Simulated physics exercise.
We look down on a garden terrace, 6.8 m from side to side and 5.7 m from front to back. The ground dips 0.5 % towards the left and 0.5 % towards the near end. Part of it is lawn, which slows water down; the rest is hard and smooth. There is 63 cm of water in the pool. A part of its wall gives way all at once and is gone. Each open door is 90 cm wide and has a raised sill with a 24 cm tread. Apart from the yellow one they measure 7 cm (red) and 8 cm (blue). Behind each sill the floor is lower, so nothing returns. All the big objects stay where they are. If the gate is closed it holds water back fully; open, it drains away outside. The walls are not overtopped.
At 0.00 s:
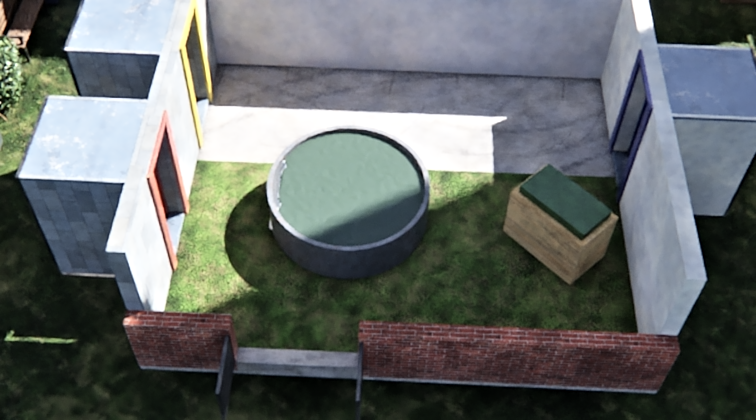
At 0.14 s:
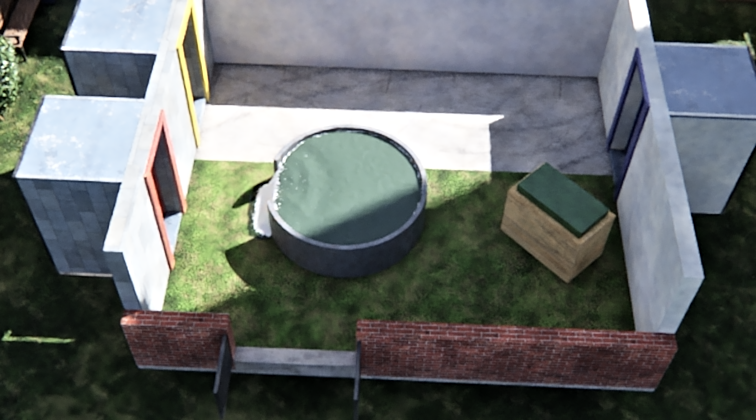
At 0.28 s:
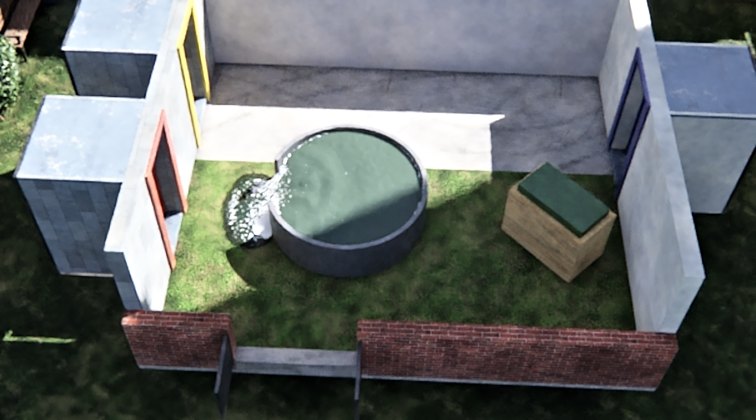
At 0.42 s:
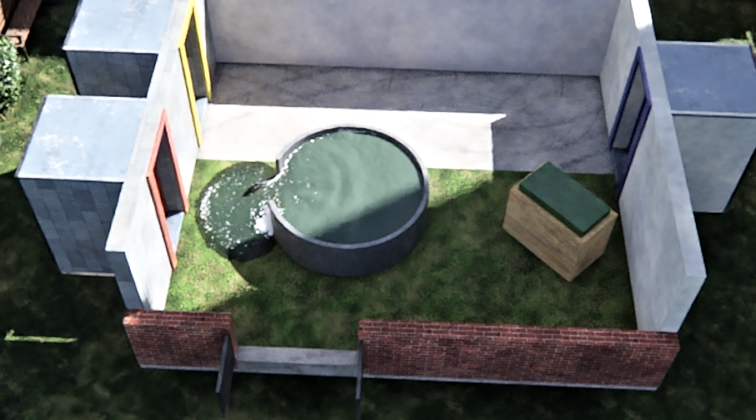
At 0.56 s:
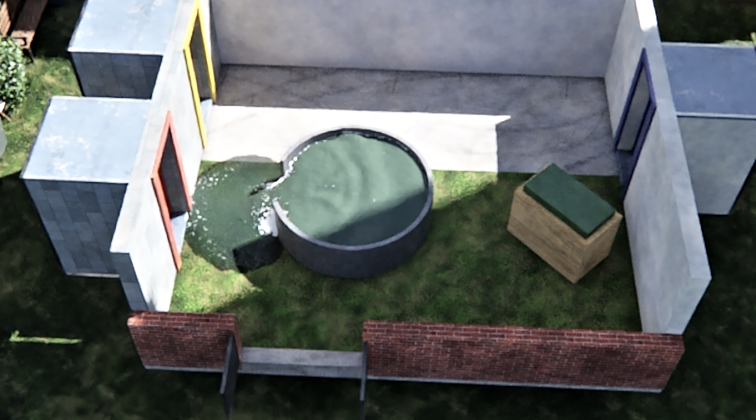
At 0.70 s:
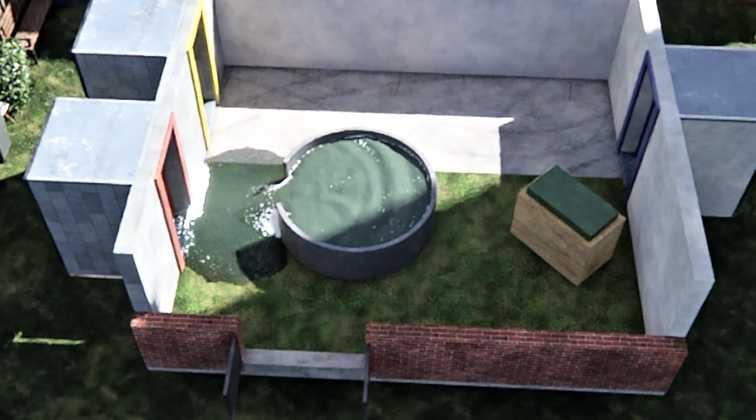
On a walled garden terrace, water bursts from the round pool's left side and spreads across grass to the red door.
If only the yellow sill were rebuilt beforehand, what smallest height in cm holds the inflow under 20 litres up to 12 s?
Close to 6.5 cm is just enough.
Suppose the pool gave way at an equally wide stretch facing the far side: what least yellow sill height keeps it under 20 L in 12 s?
Some 10.0 cm.
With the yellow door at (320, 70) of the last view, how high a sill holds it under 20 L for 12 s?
Roughly 6.5 cm.
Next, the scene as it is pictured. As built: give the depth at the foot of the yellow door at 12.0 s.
About 6.0 cm.
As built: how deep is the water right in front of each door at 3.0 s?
Depths in cm: Red 21, blue 0, yellow 9.
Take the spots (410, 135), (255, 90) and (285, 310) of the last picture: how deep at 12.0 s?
Roughly 3, 6 and 5 cm, in turn.
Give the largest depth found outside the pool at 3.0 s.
Roughly 24 cm.
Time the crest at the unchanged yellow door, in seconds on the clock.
Near 2.0 s.
After 1.4 s water covers 15 % of the floor, deepest (36 cm) near (196, 204); 10 cm at the yellow door, 0 litres in over its 12 cm sill.
After 3.0 s water covers 30 % of the floor, deepest (24 cm) near (196, 204); 9 cm at the yellow door, 0 litres in over its 12 cm sill.
After 12.0 s water covers 95 % of the floor, deepest (9 cm) near (165, 344); 6 cm at the yellow door, 1 litre in over its 12 cm sill.
At the yellow door as built, the water arrived by 1.2 s and peaked near 12 cm at 2.0 s.
With a sill of 5 cm, 35 litres would have come in within the 12 s; with 7 cm, 14 litres. So under 20 litres takes about 6.5 cm.
